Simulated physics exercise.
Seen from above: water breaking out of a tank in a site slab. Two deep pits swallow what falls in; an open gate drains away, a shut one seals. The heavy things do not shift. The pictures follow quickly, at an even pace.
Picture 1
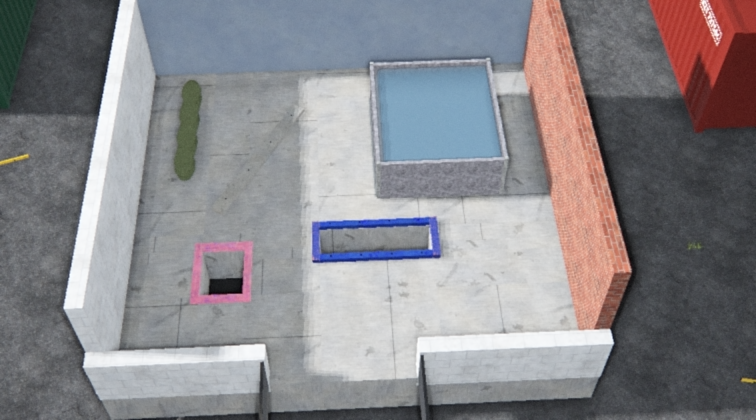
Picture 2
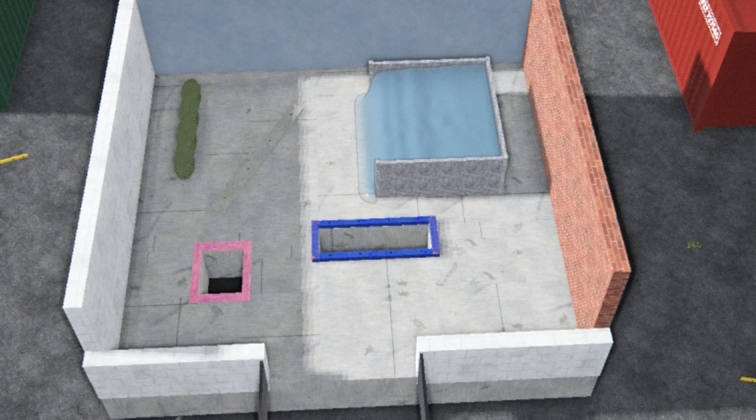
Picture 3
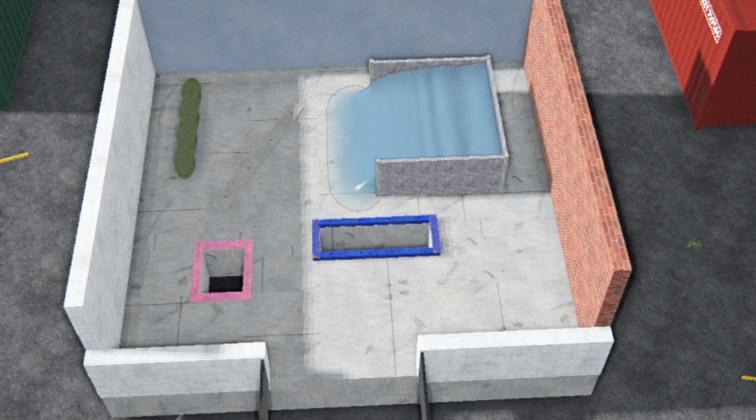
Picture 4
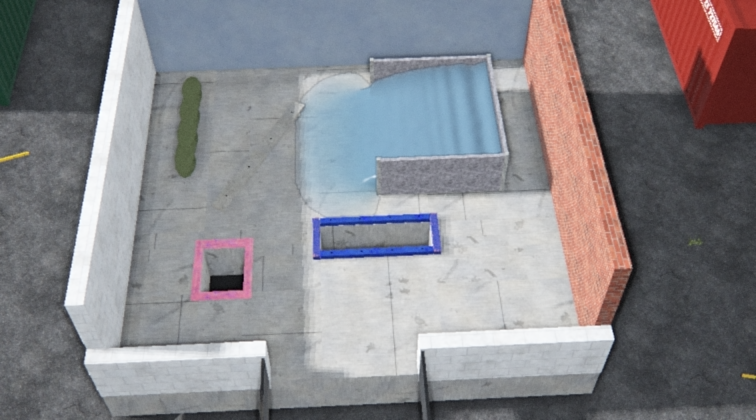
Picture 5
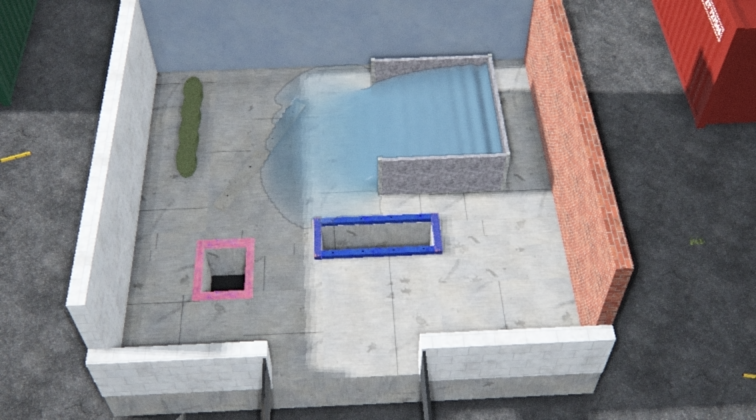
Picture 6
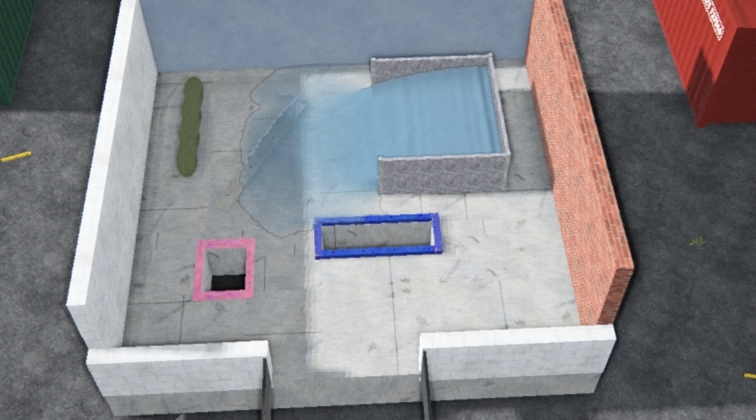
In a walled concrete yard, water pours from a tank's open left side and spreads left.
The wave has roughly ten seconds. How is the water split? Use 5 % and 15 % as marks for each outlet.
The gate takes from 5 to 15 %; the pink pit takes above 15 %; the blue pit takes not even 5 %.
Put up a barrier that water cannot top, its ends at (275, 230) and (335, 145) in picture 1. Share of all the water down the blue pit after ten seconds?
Roughly, in per cent: Blue 14.
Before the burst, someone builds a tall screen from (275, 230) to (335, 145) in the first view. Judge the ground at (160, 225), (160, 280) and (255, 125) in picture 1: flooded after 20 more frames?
One after the other: Covered, awash, flooded.
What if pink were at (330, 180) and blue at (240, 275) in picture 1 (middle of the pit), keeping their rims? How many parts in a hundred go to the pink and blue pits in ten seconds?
Parts in a hundred: Pink 30, blue 6.
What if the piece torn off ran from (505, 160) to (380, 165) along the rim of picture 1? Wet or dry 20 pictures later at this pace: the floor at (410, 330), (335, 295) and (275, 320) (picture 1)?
As listed: Under water, wet, awash.
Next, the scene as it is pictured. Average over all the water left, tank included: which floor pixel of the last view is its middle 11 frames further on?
Close to (299, 152).
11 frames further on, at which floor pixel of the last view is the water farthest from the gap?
Roughly at (119, 373).
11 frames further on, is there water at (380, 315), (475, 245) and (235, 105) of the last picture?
One after the other: No water, dry, flooded.
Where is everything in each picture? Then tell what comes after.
The water tank at (436, 113) is whole and still, in the first frame.
Water pours out at (376, 135) and has run to (368, 95), in the second frame.
Water pours out at (377, 135) and has run to (354, 206), in the third frame.
Water pours out at (377, 135) and has run to (338, 219), in the fourth frame.
Water pours out at (378, 135) and has run to (303, 223), in the fifth frame.
The front is at (240, 198), out from the gap at (379, 135), in the sixth frame.
A moment on, water covers 40 % of the floor; the gate 0 %, the pink pit 0 %, the blue pit 0 %.
Next, water covers 50 % of the floor; the gate 0 %, the pink pit 2 %, the blue pit 0 %.
Then, water covers 55 % of the floor; the gate 0 %, the pink pit 6 %, the blue pit 1 %.
Later, water covers 85 % of the floor; the gate 2 %, the pink pit 14 %, the blue pit 1 %.
In the end, water covers 95 % of the floor; the gate 10 %, the pink pit 19 %, the blue pit 1 %.
